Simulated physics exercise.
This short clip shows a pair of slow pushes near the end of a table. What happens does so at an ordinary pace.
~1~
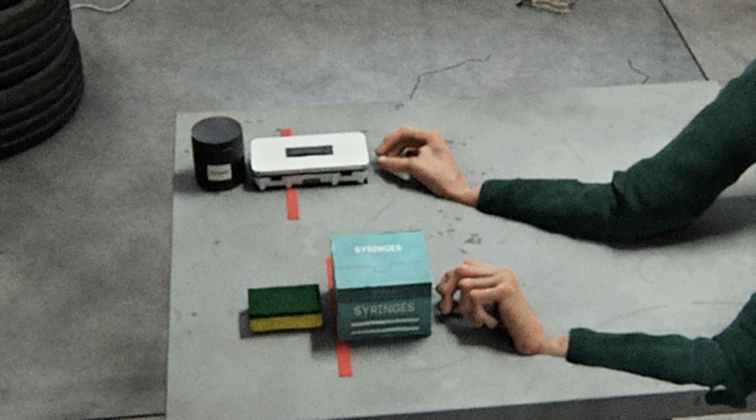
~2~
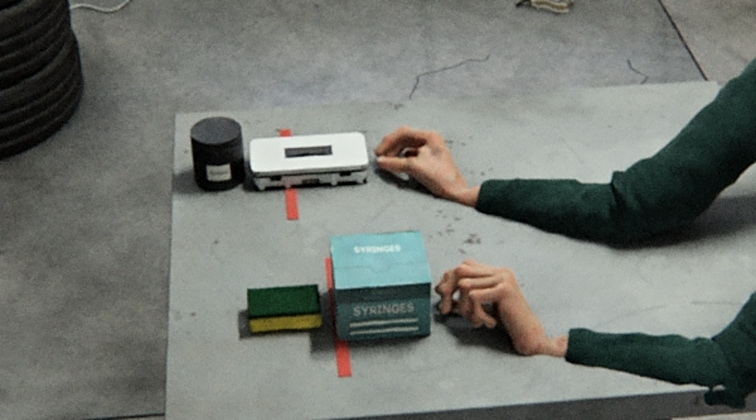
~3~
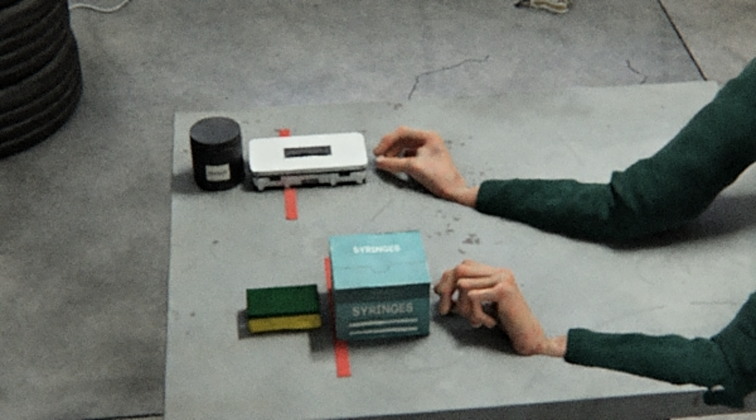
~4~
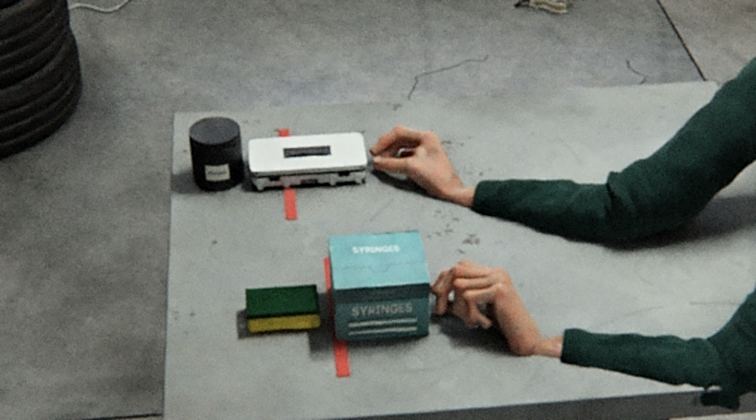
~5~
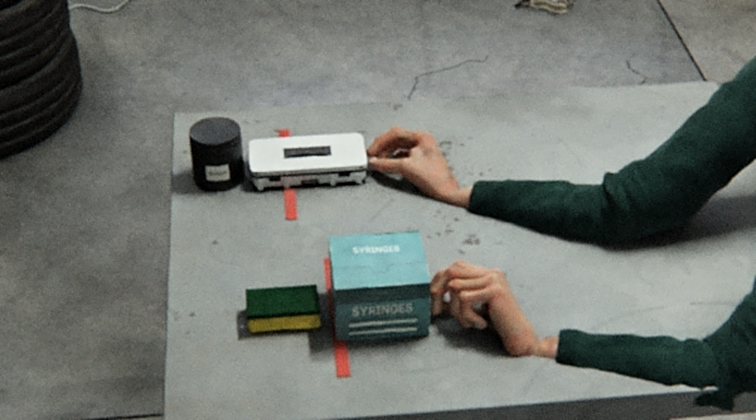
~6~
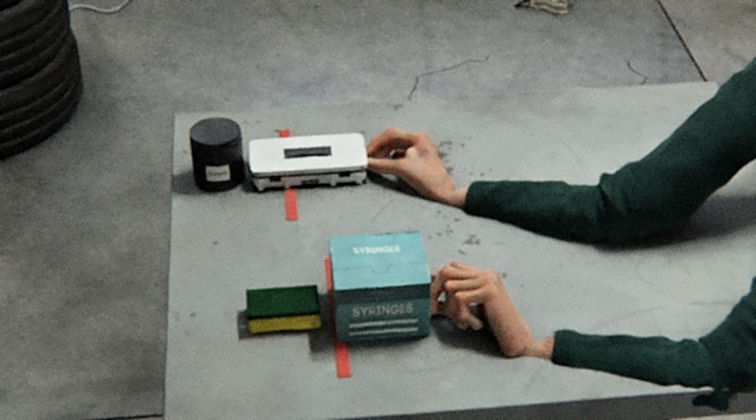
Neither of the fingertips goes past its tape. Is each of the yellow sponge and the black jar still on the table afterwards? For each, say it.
The yellow sponge is left on the table, the black jar is gone from the table.
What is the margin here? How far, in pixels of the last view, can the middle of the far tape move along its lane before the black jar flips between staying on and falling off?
It's roughly 28 pixels to the right.
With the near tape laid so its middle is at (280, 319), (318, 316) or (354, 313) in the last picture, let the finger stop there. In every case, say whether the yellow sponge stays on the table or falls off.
Each try in turn: It keeps going, it comes to a standstill in time, it comes to a standstill in time.
Then, 0.92 s after the last picture, yellow sponge moved about its own width near (224, 313); black jar moved about its own width near (159, 158).
Then, 1.16 s after the last picture, yellow sponge moved about its own width near (203, 315); black jar tipped 48° from how it was near (125, 203).
Then, 1.42 s after the last picture, yellow sponge moved about its own width near (200, 315); black jar falling.
At rest, the yellow sponge remains on top, near (200, 315); the black jar falls off the table.
